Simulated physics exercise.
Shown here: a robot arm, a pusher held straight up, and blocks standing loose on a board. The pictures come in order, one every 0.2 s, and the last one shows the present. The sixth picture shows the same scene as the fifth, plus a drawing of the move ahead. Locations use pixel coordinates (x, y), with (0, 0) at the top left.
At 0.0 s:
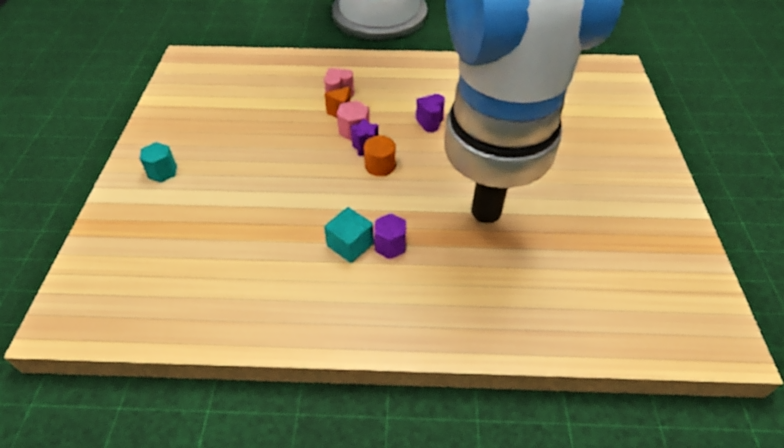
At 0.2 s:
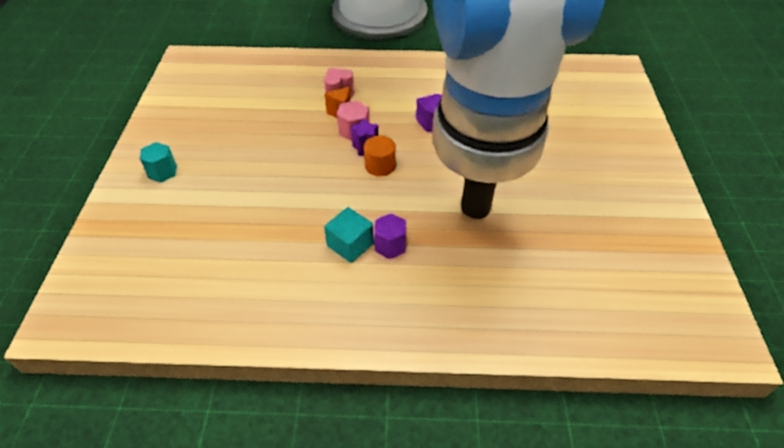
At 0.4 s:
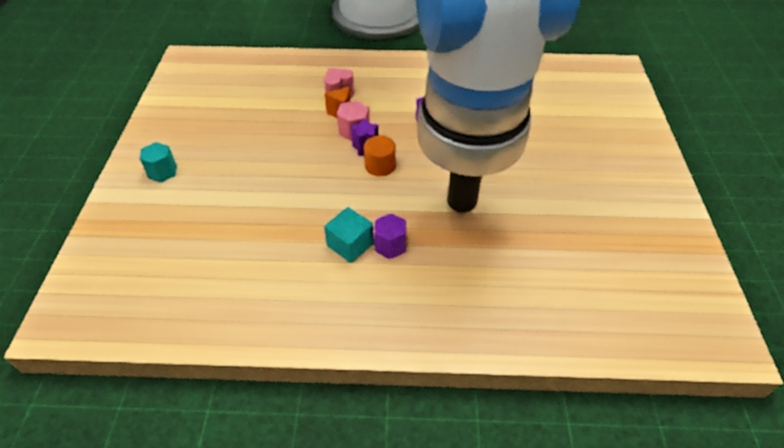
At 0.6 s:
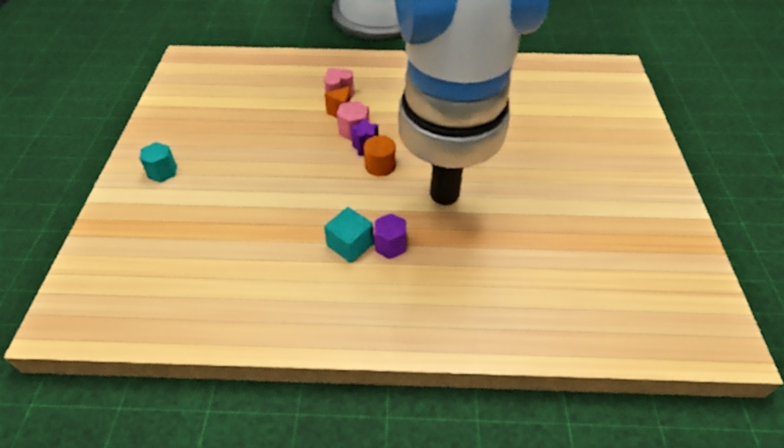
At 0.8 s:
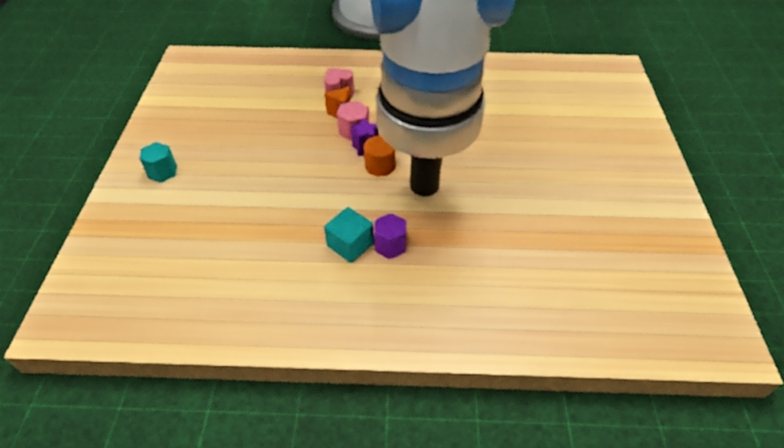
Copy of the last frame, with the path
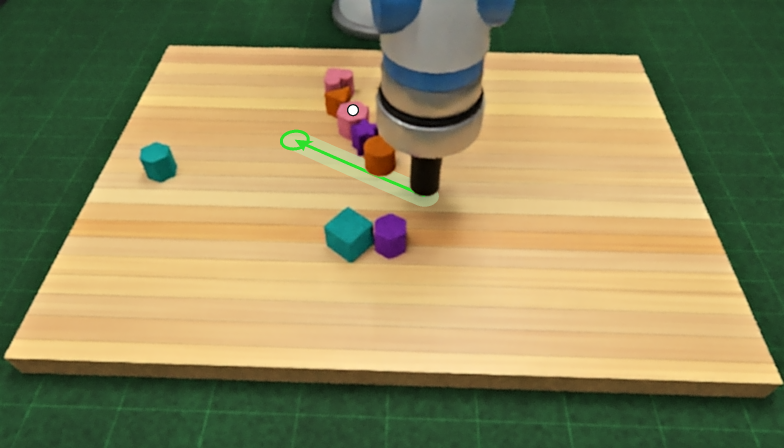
On a wooden board, a robot arm slides its black pusher left past motionless colored blocks.
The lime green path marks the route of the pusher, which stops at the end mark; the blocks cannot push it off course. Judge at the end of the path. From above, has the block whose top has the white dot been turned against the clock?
It seems so.
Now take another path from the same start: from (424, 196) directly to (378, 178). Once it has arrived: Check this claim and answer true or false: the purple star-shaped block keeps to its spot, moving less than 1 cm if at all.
Answer: False.
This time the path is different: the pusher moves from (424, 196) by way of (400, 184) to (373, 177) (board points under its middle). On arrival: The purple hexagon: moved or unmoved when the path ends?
Undisturbed, or as good as.
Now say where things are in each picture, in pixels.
The first picture shows lower end of the pusher at (486, 212), tops of blocks, orange triangular piece at (339, 94), pink hexagon at (353, 110), purple star-shaped block at (365, 128), orange disc at (380, 146).
The second picture shows pusher at (476, 208), blocks as before.
The third picture shows pusher at (462, 202), blocks as before.
The fourth picture shows pusher at (445, 195), blocks as before.
The fifth picture shows pusher at (425, 186), orange triangular piece at (339, 94), pink hexagon at (353, 110), purple star-shaped block at (365, 128), orange disc at (380, 146).
The drawn path runs from (424, 196) directly to (295, 140); the dot is on the pink hexagon.
What follows on the original path. One third of the way, pusher at (376, 166); orange triangular piece at (337, 91), turned 15° clockwise; pink hexagon at (349, 105), turned 20° anticlockwise; purple star-shaped block at (366, 119); orange disc at (371, 135).
Two thirds of the way, pusher at (333, 148); orange triangular piece at (333, 88), turned 20° clockwise; pink hexagon at (348, 99), turned 45° anticlockwise; purple star-shaped block at (372, 108), turned 15° anticlockwise; orange disc at (359, 125).
At the end, pusher at (293, 130); orange triangular piece at (333, 88), turned 20° clockwise; pink hexagon at (348, 99), turned 45° anticlockwise; purple star-shaped block at (372, 108), turned 15° anticlockwise; orange disc at (359, 125).
